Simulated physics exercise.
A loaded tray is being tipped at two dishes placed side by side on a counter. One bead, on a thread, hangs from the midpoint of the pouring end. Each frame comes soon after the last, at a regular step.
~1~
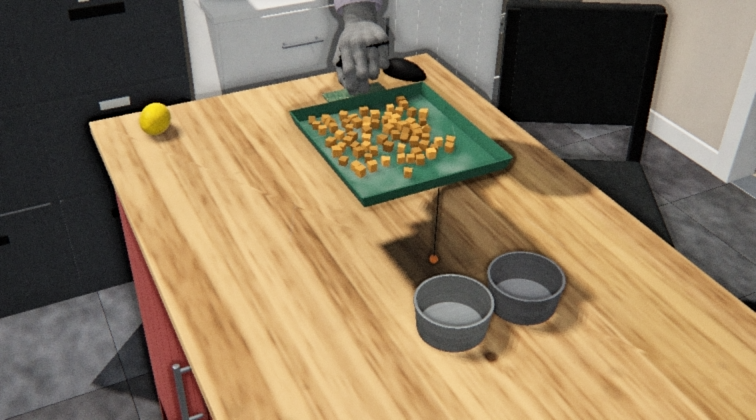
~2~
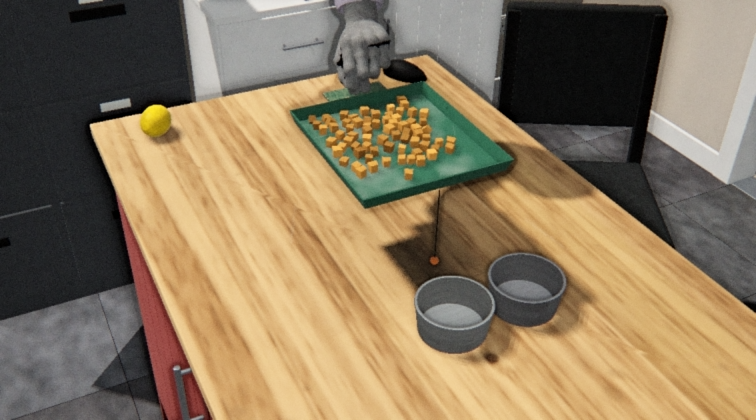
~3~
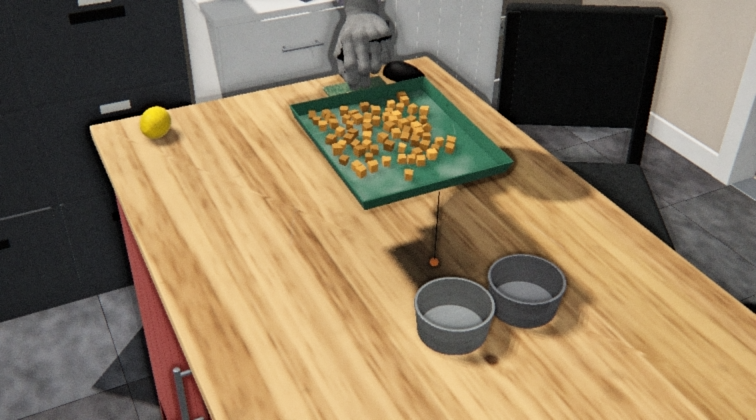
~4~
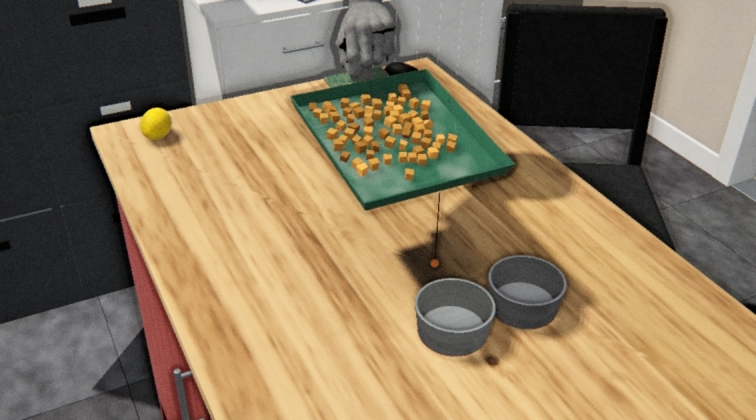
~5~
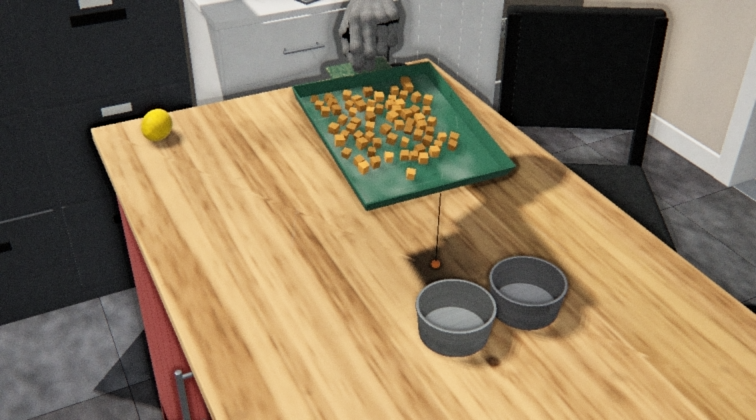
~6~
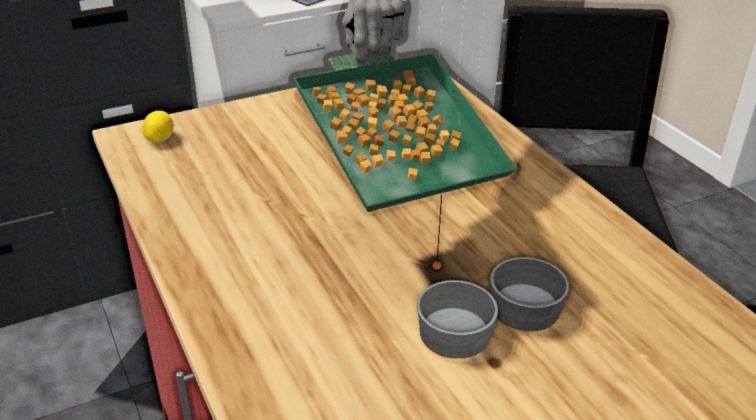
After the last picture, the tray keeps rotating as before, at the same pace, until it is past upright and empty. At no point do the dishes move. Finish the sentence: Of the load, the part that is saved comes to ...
More than half of it.
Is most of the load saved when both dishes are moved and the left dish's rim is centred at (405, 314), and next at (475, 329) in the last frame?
Held in all, by try: A larger portion, then a smaller portion.
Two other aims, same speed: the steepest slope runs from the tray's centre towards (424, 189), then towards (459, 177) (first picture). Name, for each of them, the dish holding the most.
Well, at the first place the left-side one, and at the second the left-side one.
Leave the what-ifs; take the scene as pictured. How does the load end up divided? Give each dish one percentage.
Per hundred pieces, the left dish ends with about 40 and the right dish with about 40.
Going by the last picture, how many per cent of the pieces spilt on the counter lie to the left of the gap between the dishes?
That's about 100 per cent of the spill.
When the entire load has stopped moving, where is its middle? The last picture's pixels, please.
Last view, resting centre - approx. (470, 323).
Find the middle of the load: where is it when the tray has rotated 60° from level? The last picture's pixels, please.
In the last view, the load is centred near (442, 173).
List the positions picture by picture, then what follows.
In the first frame, corners of the pouring end at (365, 195) and (507, 156), level; middle of the load at (382, 140), croutons; left dish at (473, 336); right dish at (546, 309); bead on its thread at (434, 259).
In the second frame, corners of the pouring end at (366, 196) and (507, 158), level; middle of the load at (383, 140).
In the third frame, corners of the pouring end at (366, 198) and (507, 160), tipped barely, level across its low end; middle of the load at (383, 138).
In the fourth frame, corners of the pouring end at (367, 199) and (508, 162), tipped a little, level across its low end; middle of the load at (384, 134).
In the fifth frame, corners of the pouring end at (368, 200) and (510, 164), tipped a little, level across its low end; middle of the load at (386, 130).
In the sixth frame, corners of the pouring end at (370, 202) and (511, 166), tipped clearly, level across its low end; middle of the load at (388, 126); left dish at (477, 342); right dish at (550, 315).
Soon, tray tipped steeply; nearly all on the tray; a stray few in the air.
A while on, tray tipped right over; most on the tray; a small part in the left dish; a small part in the right dish; a stray few outside both; a stray few in the air.
Towards the end, tray tipped past a quarter turn; about a third in the left dish; about a third in the right dish; about a quarter outside both.
Finally, tray tipped past a quarter turn; about a third in the left dish; about a third in the right dish; about a quarter outside both.
